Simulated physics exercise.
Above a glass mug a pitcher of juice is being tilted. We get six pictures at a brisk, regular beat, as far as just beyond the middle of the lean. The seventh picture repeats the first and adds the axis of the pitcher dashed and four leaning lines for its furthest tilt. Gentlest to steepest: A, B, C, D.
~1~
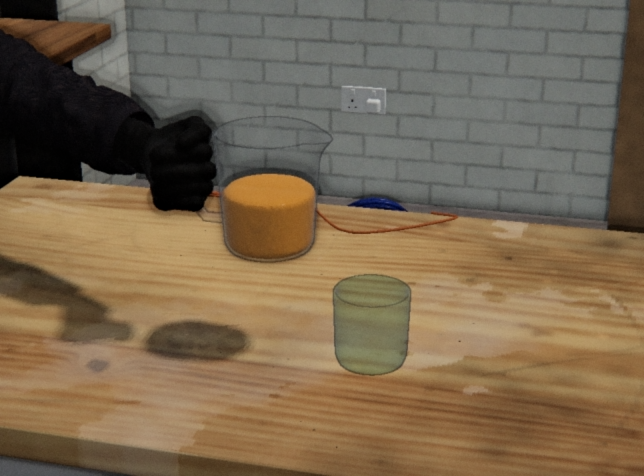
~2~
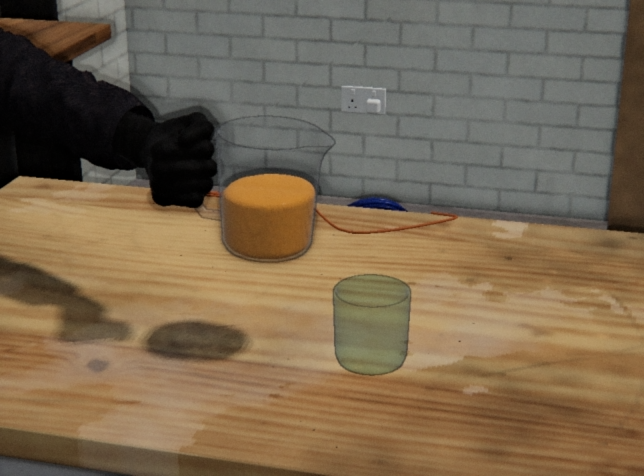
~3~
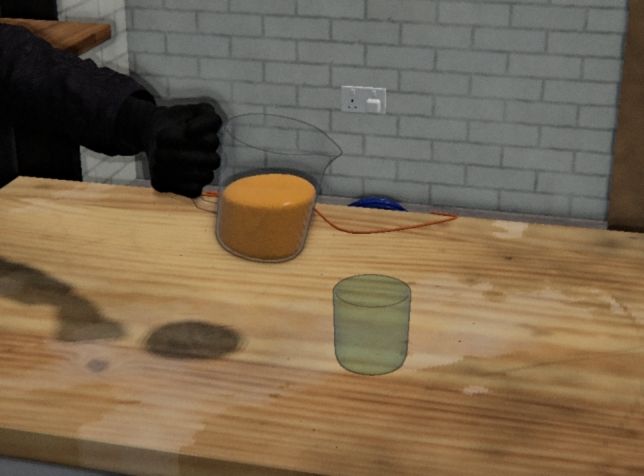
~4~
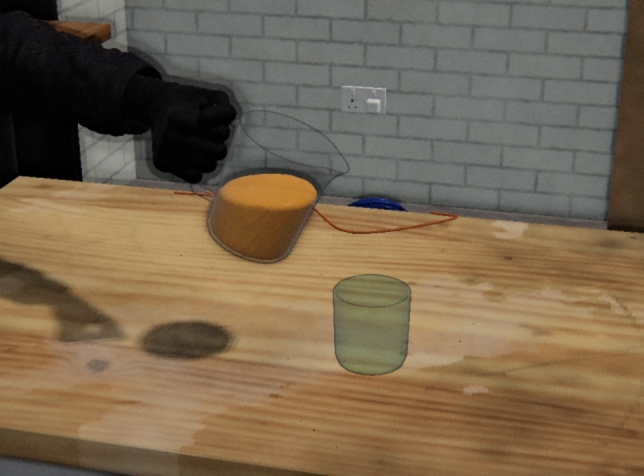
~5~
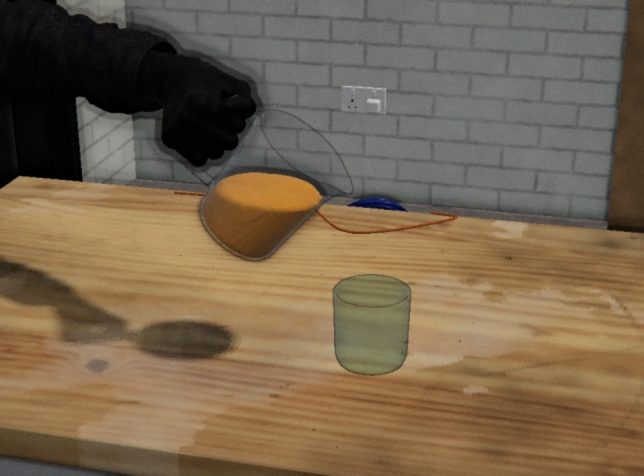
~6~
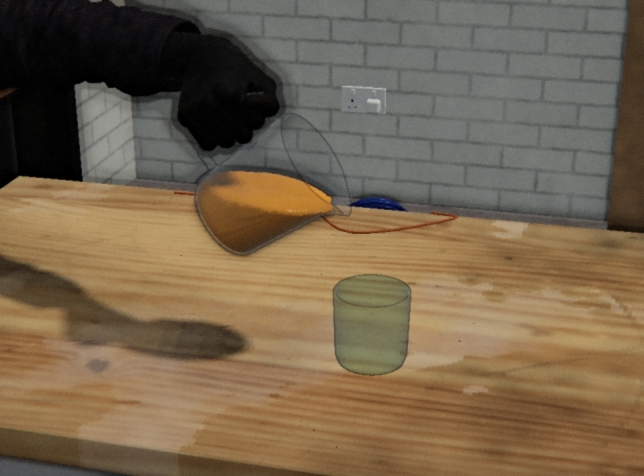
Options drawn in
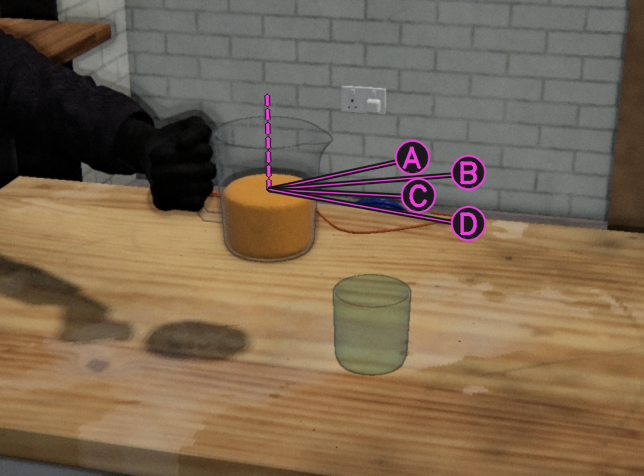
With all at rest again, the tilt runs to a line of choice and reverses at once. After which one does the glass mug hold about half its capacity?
A works best here.
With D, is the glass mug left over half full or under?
Over half.
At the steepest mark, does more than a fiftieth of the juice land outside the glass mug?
Yes.
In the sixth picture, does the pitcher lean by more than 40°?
Yes.
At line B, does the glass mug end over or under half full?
Over.
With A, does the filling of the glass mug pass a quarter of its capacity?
Yes, it does.
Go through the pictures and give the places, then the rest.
Upright, lip at (330, 140); rim of the glass mug round (372, 290); nothing has left yet, in the first frame.
Tipped about 3°, lip at (333, 143); nothing has left yet, in the second frame.
Tipped about 11°, lip at (340, 153); nothing has left yet, in the third frame.
Tipped about 23°, lip at (347, 170); nothing has left yet, in the fourth frame.
Tipped about 38°, lip at (351, 191); nothing has left yet, in the fifth frame.
Tipped about 54°, lip at (349, 213); nothing has left yet, in the sixth frame.
On the marked copy, A at (396, 162); B at (451, 175); C at (401, 196); D at (451, 222).
For line A, the glass mug ends with about 50 % of what it can hold; 4 % of the juice is spilt.
For line B, the glass mug ends with about 69 % of what it can hold; 6 % of the juice is spilt.
For line C, the glass mug ends with about 77 % of what it can hold; 14 % of the juice is spilt.
For line D, the glass mug ends with about 84 % of what it can hold; 22 % of the juice is spilt.
